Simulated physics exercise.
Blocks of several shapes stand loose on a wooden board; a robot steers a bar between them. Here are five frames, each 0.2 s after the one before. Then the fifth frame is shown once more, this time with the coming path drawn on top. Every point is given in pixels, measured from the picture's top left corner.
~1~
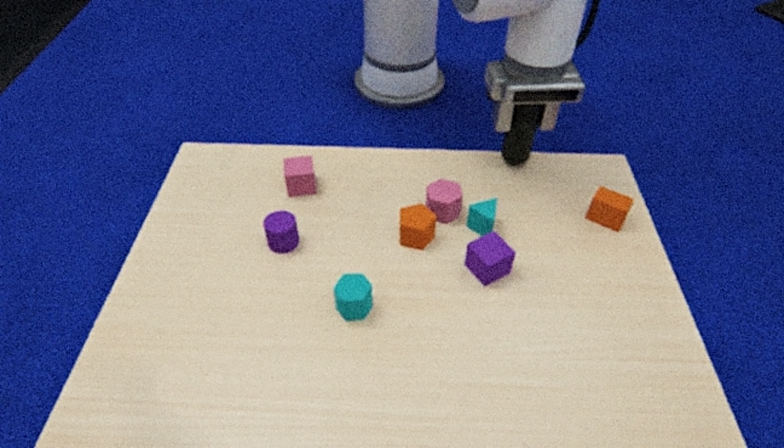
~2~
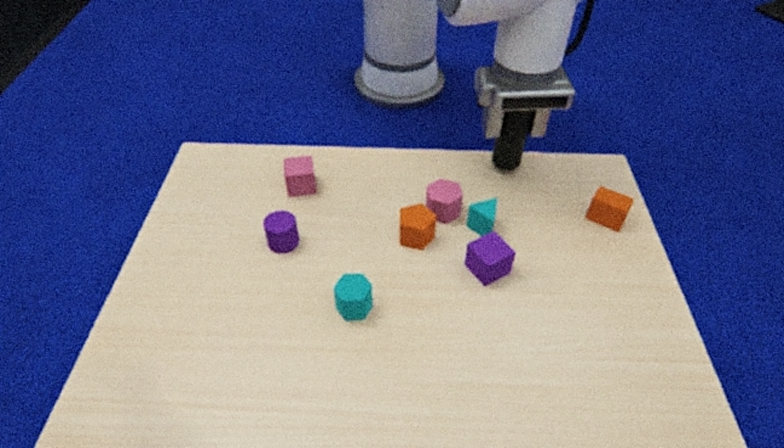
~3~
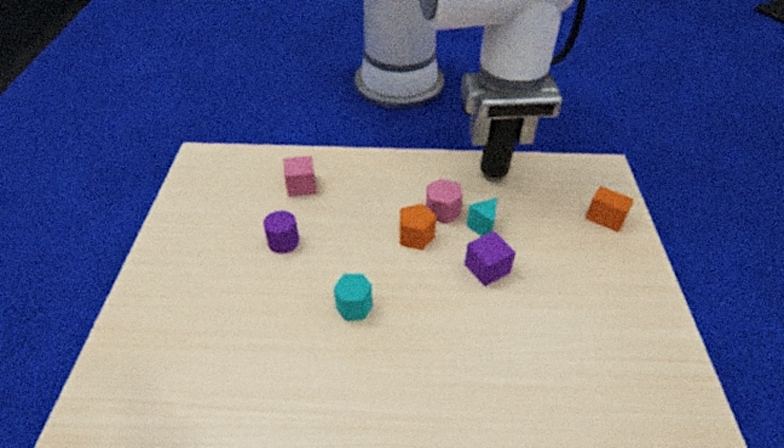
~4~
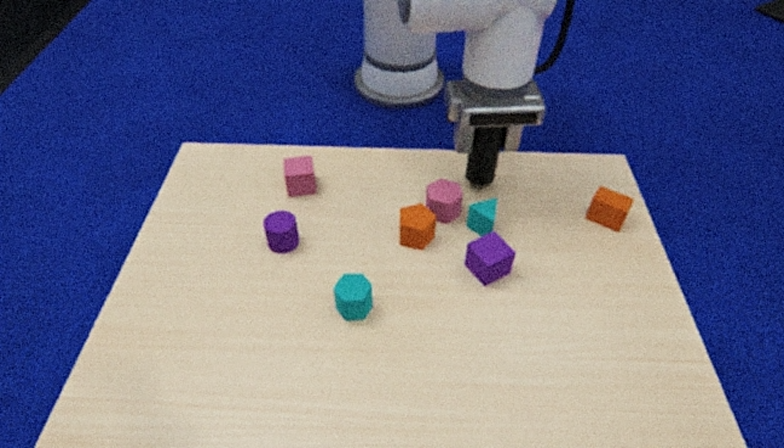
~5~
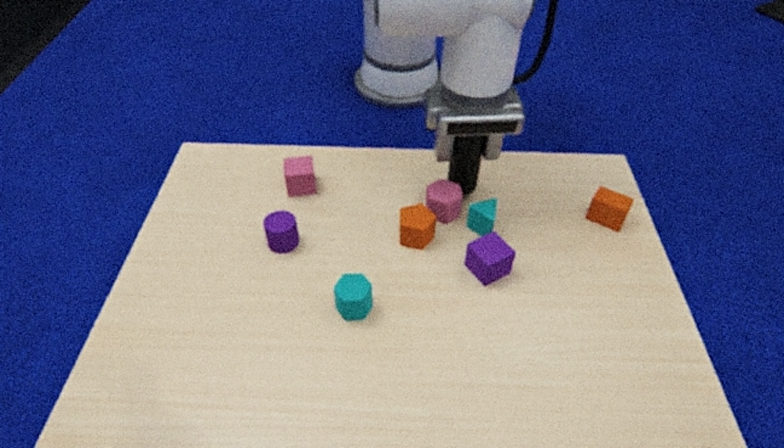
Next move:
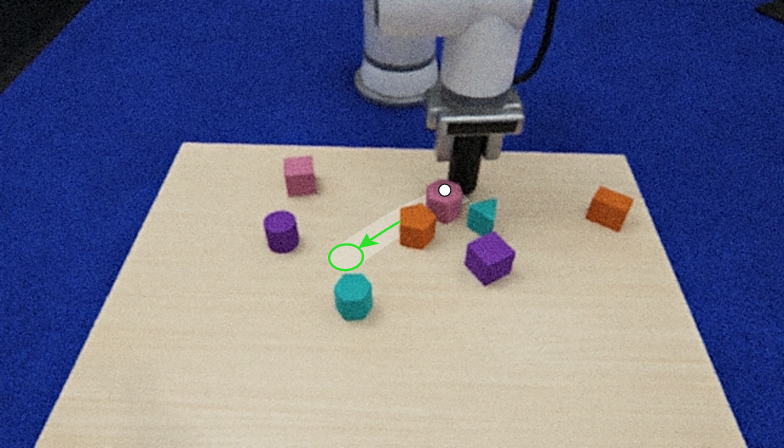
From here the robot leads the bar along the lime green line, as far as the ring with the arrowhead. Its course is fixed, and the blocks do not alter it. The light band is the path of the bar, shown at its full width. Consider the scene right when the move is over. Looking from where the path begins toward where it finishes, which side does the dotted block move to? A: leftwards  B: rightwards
That would be A.
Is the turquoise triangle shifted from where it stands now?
It seems not.
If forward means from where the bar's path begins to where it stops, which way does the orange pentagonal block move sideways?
Shifted left.
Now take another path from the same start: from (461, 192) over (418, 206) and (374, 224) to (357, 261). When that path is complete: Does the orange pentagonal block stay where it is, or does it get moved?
At the moment the path ends, the orange pentagonal block no longer stands where it did.
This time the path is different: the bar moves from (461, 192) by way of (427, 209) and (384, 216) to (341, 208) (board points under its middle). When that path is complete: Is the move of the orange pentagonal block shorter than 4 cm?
Answer: No.
Drawn move, from (461, 192) by way of (423, 209) and (385, 231) to (346, 257); the dot is on the pink hexagon.
What follows on the original path. One third of the way, bar (423, 202); orange pentagonal block (403, 234), turned 40° anticlockwise; pink hexagon (413, 210).
Two thirds of the way, bar (384, 224); orange pentagonal block (395, 263), turned 70° anticlockwise; pink hexagon (386, 236), turned 40° anticlockwise.
At the end, bar (346, 250); orange pentagonal block (400, 274), turned 90° anticlockwise; pink hexagon (378, 250), turned 60° anticlockwise; turquoise triangle still.
